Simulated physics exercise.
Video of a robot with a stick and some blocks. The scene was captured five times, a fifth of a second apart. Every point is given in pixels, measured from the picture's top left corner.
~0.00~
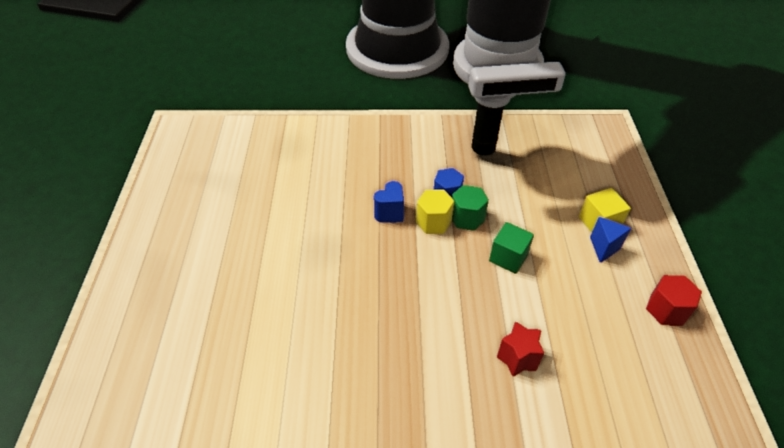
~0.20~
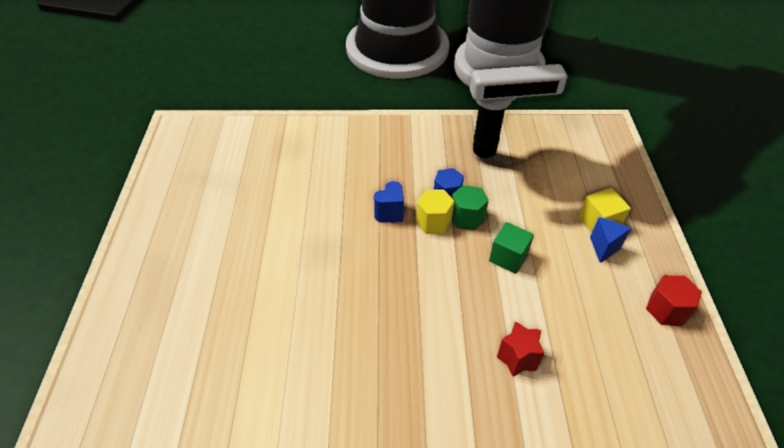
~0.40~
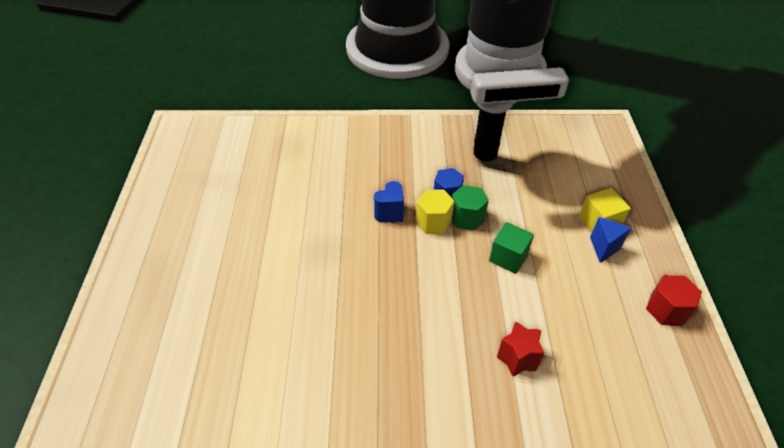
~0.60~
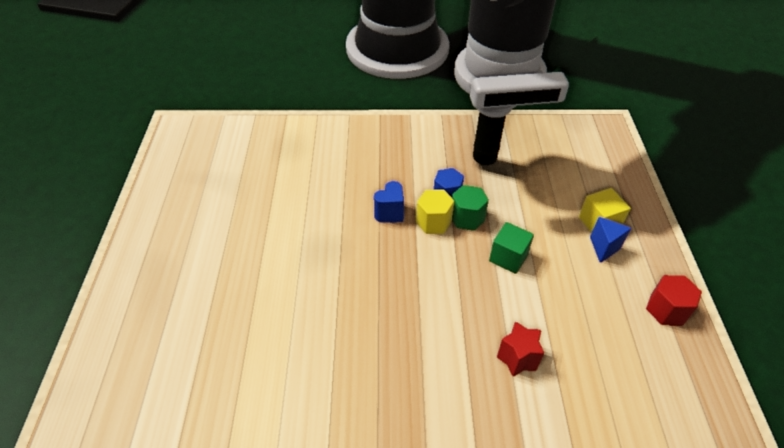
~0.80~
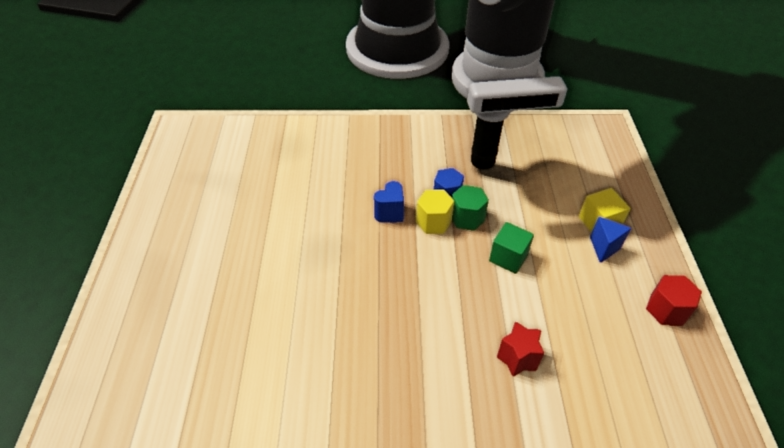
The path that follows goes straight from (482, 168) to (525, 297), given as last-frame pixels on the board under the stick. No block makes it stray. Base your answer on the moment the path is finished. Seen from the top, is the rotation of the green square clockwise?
No, it doesn't check out.
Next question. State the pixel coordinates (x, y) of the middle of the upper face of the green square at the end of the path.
I predict (552, 304).
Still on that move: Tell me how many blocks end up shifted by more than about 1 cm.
Going by the path, one block will move.
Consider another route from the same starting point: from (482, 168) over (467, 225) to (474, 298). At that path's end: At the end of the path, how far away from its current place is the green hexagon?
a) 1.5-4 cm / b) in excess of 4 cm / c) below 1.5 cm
I'll go with b - in excess of 4 cm.
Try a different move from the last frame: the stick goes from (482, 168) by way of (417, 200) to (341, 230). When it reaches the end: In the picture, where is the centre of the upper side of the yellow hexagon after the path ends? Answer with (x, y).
It should be at about (433, 222).
What follows on the original path. One third of the way, stick (494, 200); nothing pushed yet.
Two thirds of the way, stick (509, 243); green square (523, 256).
At the end, stick (527, 291); green hexagon still; green square (552, 304), turned 40° anticlockwise.
